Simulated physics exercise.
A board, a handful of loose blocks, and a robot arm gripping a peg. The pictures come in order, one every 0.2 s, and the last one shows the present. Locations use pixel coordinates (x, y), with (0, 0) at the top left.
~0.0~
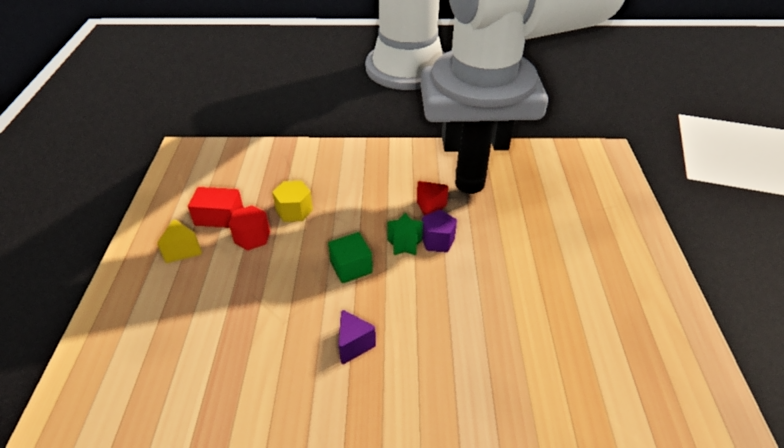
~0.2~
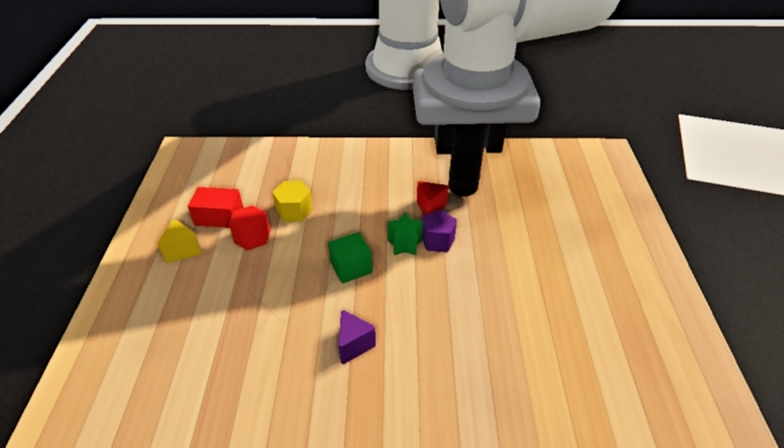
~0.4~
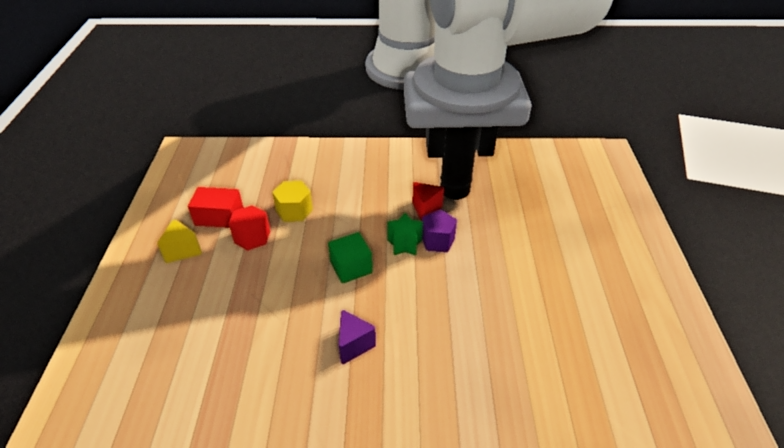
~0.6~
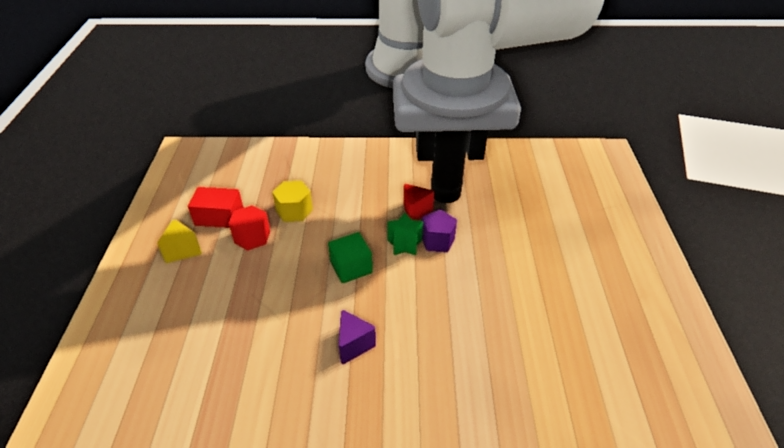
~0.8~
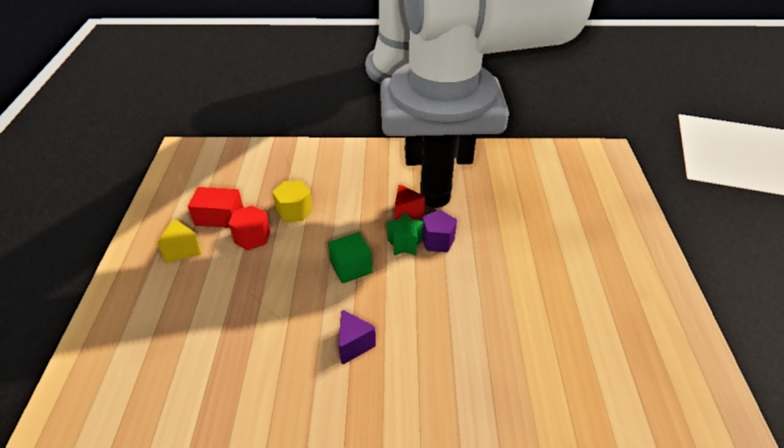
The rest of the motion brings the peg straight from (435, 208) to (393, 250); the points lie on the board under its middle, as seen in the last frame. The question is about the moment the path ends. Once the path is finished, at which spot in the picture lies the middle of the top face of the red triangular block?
Final place: (386, 204).
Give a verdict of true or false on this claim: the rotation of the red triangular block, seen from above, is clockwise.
The statement is true.
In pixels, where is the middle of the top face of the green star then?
It ends at (383, 252).
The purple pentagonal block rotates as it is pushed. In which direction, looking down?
From above, counter-clockwise.
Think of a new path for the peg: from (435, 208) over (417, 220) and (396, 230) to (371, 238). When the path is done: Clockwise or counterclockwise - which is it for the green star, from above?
It turns round anticlockwise.
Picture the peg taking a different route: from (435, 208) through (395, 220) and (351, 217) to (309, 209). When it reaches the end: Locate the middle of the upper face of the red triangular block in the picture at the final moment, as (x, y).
By then it is at (297, 208).
What follows on the original path. Halfway along, peg (415, 219); green star (403, 227); red triangular block (389, 203), turned 75° clockwise; purple pentagonal block (439, 224), turned 15° anticlockwise.
At the end, peg (393, 241); green square block (345, 251), turned 15° clockwise; green star (383, 252), turned 15° anticlockwise; red triangular block (386, 204), turned 85° clockwise; purple pentagonal block (439, 225), turned 20° anticlockwise.
